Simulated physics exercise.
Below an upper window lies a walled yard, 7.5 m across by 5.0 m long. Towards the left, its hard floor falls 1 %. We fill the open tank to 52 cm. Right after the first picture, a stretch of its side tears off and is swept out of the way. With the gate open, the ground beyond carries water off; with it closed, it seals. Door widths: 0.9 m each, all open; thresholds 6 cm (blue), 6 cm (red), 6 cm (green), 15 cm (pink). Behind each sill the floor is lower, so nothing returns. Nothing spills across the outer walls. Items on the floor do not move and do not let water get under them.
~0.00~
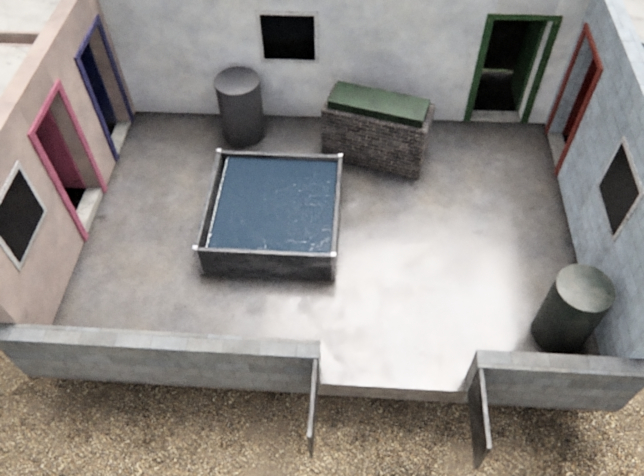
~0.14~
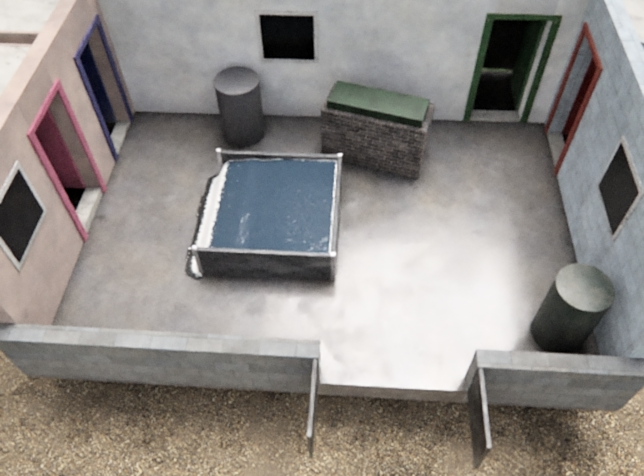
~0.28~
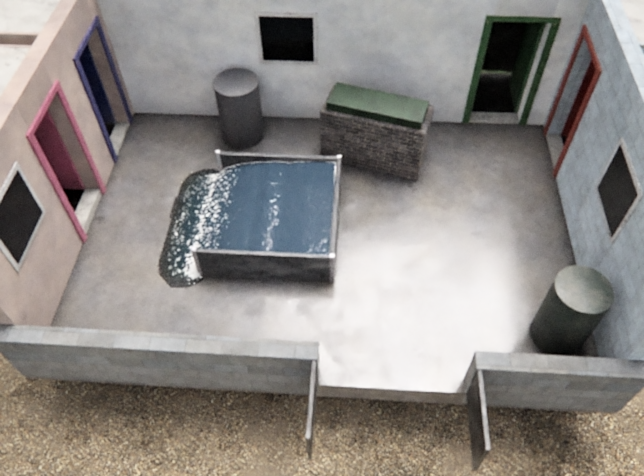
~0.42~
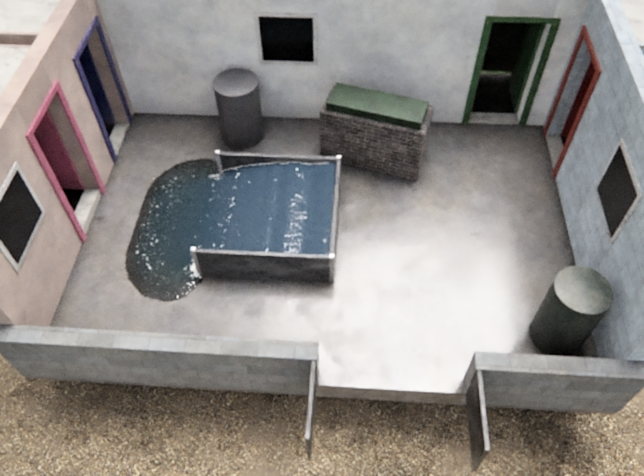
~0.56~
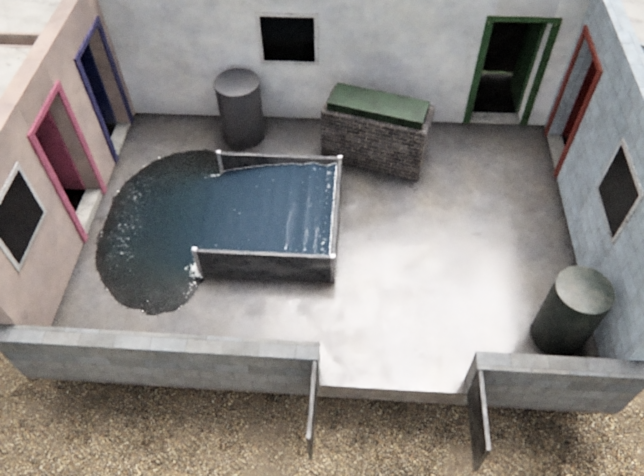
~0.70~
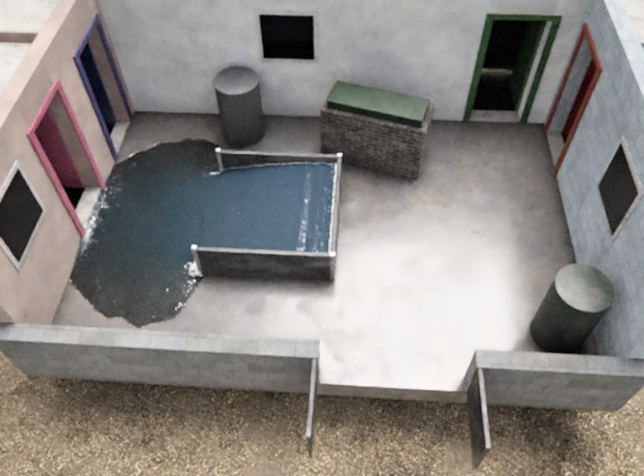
Water pouring from the open left side of a tank in a walled yard, spreading across the grey floor to the left wall.
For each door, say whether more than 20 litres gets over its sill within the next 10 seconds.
Outcome: At the blue door the inflow will break the limit. At the red door the inflow will remain within the limit. At the green door the inflow will remain within the limit. At the pink door the inflow will break the limit.
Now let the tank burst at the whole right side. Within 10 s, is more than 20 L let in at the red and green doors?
Red: Beyond limit; green: Beyond limit.
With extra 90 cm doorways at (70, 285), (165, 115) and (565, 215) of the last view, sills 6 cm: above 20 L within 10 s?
Check each in turn: The first succeeds, the second succeeds, the third fails.
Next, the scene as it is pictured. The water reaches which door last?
Result: Red door.
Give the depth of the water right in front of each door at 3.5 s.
Depths in centimetres - blue: 14, red: 0, green: 0, pink: 18.
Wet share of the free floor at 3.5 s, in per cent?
Wet share: Near 40 percent.
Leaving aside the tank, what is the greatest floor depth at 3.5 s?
About 24 cm at most.
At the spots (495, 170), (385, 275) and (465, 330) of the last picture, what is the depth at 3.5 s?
Spot by spot: Some 0, 0, then 0 cm.
After 1.4 s water covers 25 % of the floor and is deepest (36 cm) near (96, 211); blue door 13 cm at the sill, 2 L in, red door not reached, green door not reached, pink door 35 cm at the sill, 58 L in.
After 2.2 s water covers 25 % of the floor and is deepest (35 cm) near (41, 351); blue door 15 cm at the sill, 23 L in, red door not reached, green door not reached, pink door 31 cm at the sill, 146 L in.
After 3.5 s water covers 40 % of the floor and is deepest (24 cm) near (41, 351); blue door 14 cm at the sill, 63 L in, red door not reached, green door not reached, pink door 18 cm at the sill, 204 L in.
After 6.0 s water covers 70 % of the floor and is deepest (12 cm) near (151, 122); blue door 11 cm at the sill, 120 L in, red door not reached, green door not reached, pink door 10 cm at the sill, 209 L in.
After 10.0 s water covers 90 % of the floor and is deepest (8 cm) near (41, 351); blue door 7 cm at the sill, 151 L in, red door 3 cm at the sill, 0 L in, green door 1 cm at the sill, 0 L in, pink door 7 cm at the sill, 209 L in.
